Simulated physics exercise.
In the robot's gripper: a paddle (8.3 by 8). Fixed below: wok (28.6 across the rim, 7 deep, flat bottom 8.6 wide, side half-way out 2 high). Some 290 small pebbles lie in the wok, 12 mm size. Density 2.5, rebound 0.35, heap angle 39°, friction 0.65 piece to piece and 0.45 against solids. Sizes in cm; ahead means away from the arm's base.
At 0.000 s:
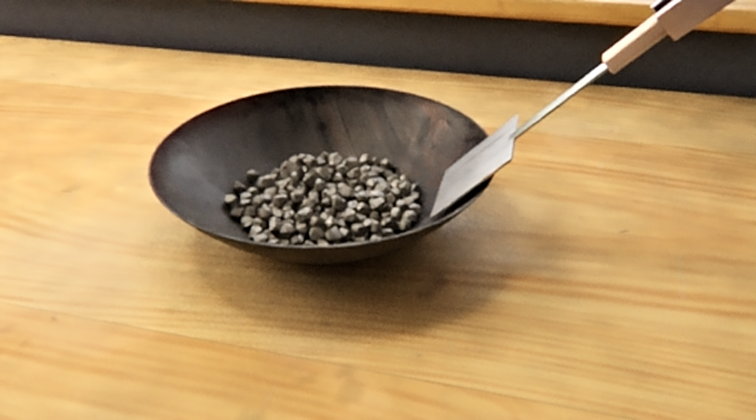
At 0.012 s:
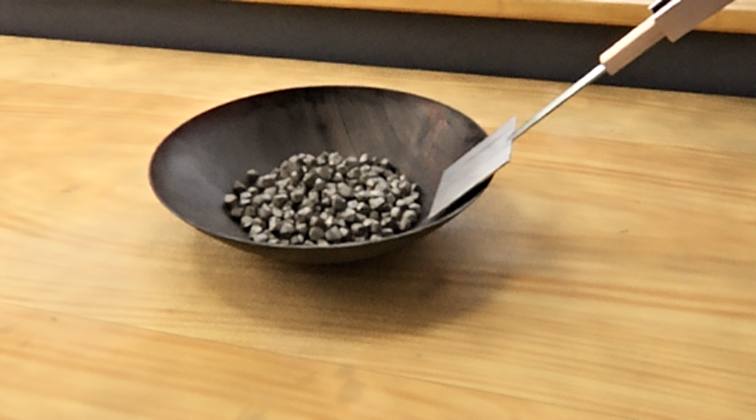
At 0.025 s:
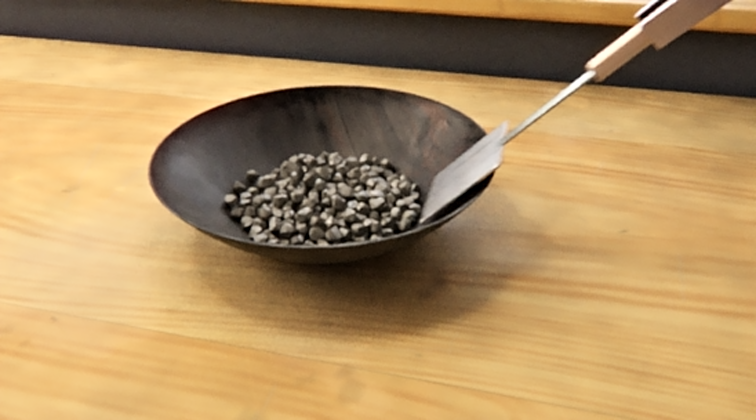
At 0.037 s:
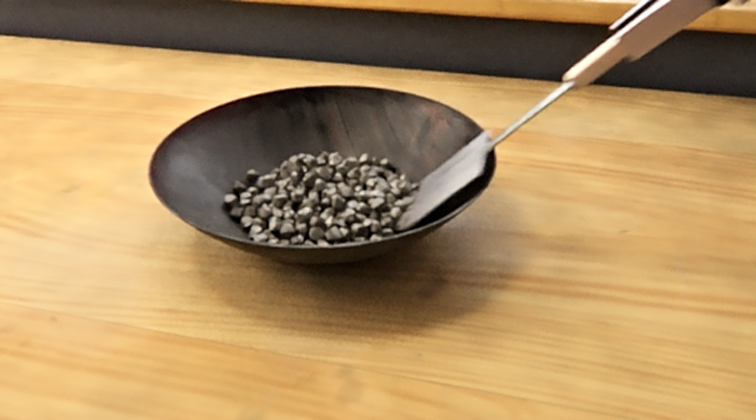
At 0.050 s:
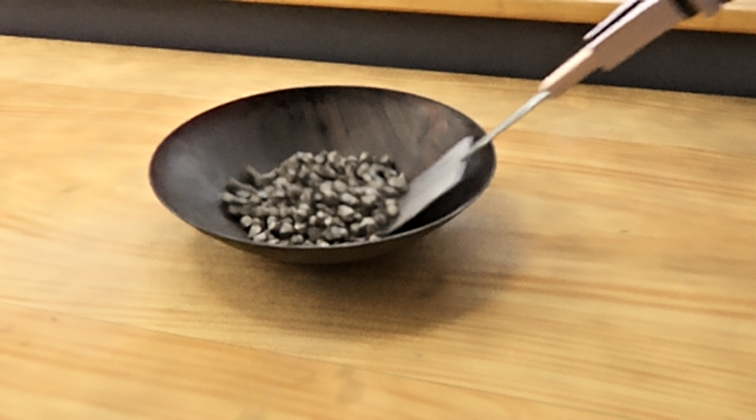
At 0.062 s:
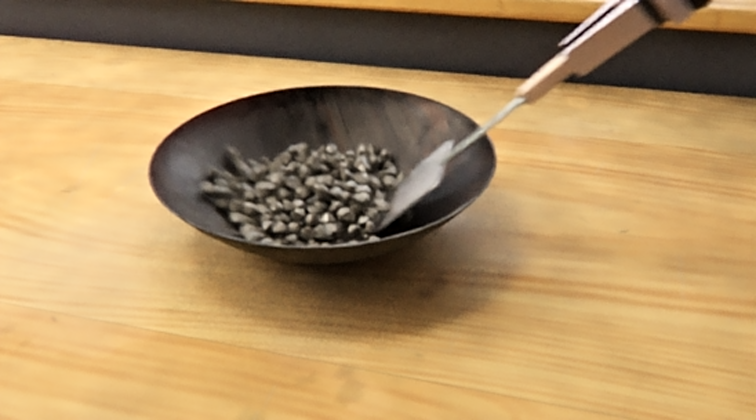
In a dark wok, a robot-held paddle slides left and pushes small grey pebbles leftward.
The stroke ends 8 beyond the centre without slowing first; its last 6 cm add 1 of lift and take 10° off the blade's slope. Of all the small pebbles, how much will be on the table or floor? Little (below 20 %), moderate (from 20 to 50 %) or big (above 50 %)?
Share on the table or floor: Moderate (from 20 to 50 %).
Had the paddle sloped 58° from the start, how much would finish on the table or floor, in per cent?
In that case some 50 per cent.
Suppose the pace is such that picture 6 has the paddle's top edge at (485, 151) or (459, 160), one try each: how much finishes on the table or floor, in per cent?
About 15 and 35 per cent.
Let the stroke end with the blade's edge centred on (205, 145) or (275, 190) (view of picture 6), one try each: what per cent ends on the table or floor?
Some 60 and 10 per cent.
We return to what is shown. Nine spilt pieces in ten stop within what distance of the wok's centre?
Roughly 35 cm.
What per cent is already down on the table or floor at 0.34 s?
About 15 per cent.
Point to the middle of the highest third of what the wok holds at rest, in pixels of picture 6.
At about (225, 168).
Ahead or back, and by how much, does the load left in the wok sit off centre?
Some 5.5 cm ahead.
After 0.09 s, sloping 47°, highest piece 8 above the table; 291 in the wok.
After 0.12 s, sloping 45°, highest piece 11 above the table; 282 in the wok, 9 on the blade or in flight.
After 0.34 s, sloping 37°, highest piece 9 above the table; 184 in the wok, 37 on the table or floor, 70 on the blade or in flight.
After 1.39 s, sloping 37°, highest piece 8 above the table; 183 in the wok, 108 on the table or floor.
In the end, 183 in the wok, 108 on the table or floor. That is 37 % on the table or floor.
